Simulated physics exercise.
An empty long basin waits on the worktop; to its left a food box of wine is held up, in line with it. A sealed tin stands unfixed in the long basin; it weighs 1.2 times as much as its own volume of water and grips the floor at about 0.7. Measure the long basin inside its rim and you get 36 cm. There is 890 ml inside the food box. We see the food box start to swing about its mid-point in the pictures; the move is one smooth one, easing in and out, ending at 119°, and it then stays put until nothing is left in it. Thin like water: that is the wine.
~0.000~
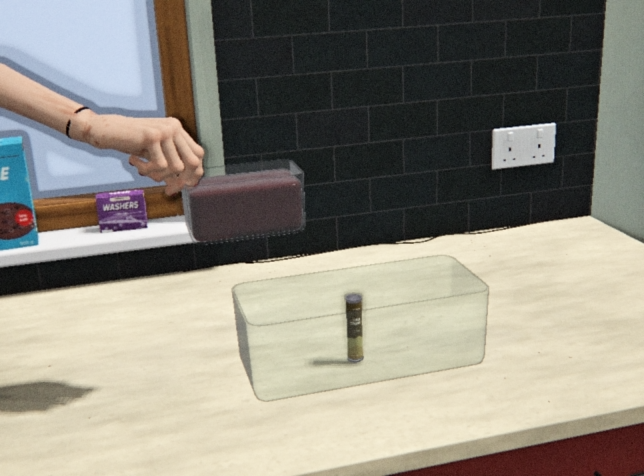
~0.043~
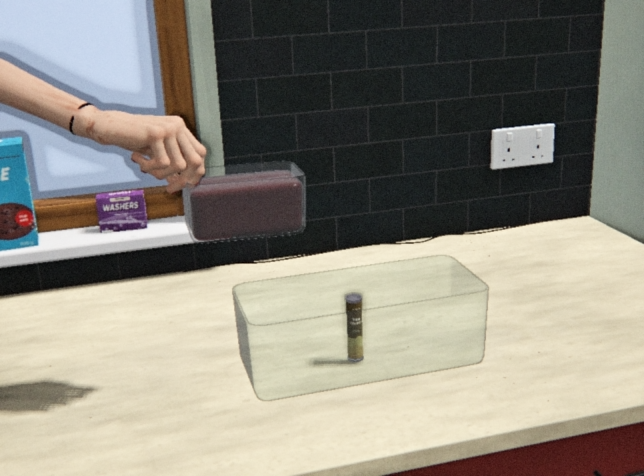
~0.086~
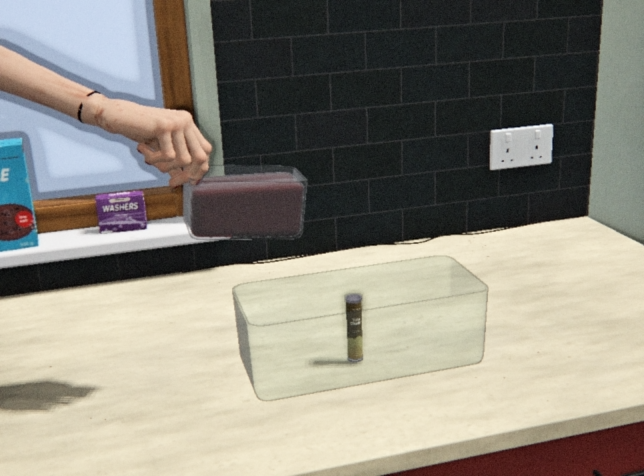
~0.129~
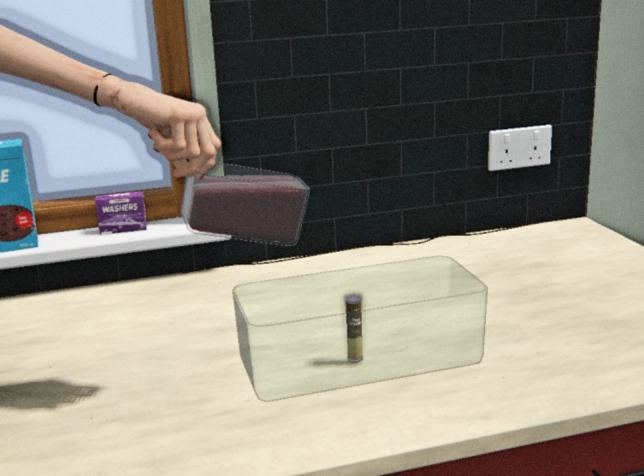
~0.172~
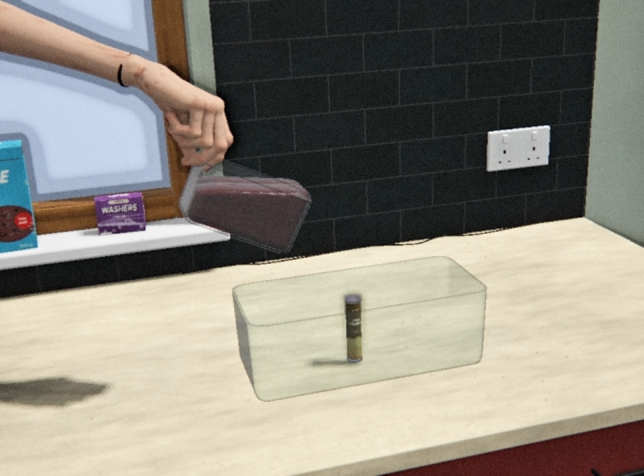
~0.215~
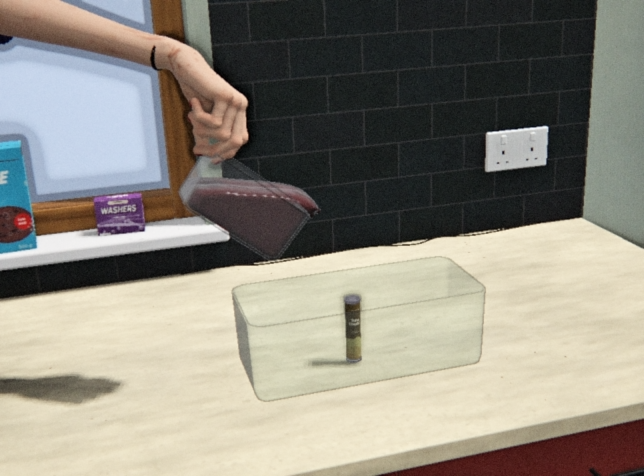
A hand reaching in from the left holds a clear box of dark red liquid above a pale worktop, seen from slightly above, with black tiles and a white socket behind. Below sits a long clear basin with a small dark-topped cylinder, and blue and purple packets stand on the left sill. The hand smoothly tilts the box rightward, its right end dipping, while the view barely shifts.
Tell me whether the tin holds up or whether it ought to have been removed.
Tipped over.
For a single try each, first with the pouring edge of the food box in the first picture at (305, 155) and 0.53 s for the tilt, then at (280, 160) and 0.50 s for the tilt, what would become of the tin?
Trial 1 - tin tips; trial 2 - tin tips.
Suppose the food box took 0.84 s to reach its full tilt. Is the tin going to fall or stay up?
Result: Tin tipped over.
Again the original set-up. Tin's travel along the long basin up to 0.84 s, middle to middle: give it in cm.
It has moved some 9 cm.
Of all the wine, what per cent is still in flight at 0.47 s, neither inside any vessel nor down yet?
It comes to roughly 38 per cent.
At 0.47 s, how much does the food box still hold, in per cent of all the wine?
Fraction remaining: Approx. 12 per cent.
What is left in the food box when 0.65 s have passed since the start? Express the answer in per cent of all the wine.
Share remaining: Approx. 2 %.
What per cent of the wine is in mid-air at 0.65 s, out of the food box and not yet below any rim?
Near 4 per cent, I'd say.
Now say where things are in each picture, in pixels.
In the first picture, tilt 0°; pouring edge (297, 168); surface from (185, 187) to (295, 175); the long basin's rim runs from (239, 306) to (470, 272); the tin's top is at (354, 300).
In the second picture, tilt 2°; pouring edge (298, 170); surface from (186, 187) to (296, 176).
In the third picture, tilt 7°; pouring edge (300, 175); surface from (188, 185) to (298, 178).
In the fourth picture, tilt 15°; pouring edge (303, 184); surface from (191, 185) to (301, 181).
In the fifth picture, tilt 26°; pouring edge (304, 196); surface from (188, 190) to (302, 191); 3 per cent is over the edge.
In the sixth picture, tilt 40°; pouring edge (303, 210); surface from (187, 185) to (288, 194); 9 per cent is over the edge.
By 0.47 s the tilt is 112° and 12 per cent is still to pour; the tin stands where it began.
By 0.65 s the tilt is 119° and 2 per cent is still to pour; the tin stands 4 cm from where it began.
By 0.84 s the tilt is 119° and 0 per cent is still to pour; the tin lies on its side.
By 1.05 s the tilt is 119° and 0 per cent is still to pour; the tin lies on its side.
At rest the tin lies on its side.
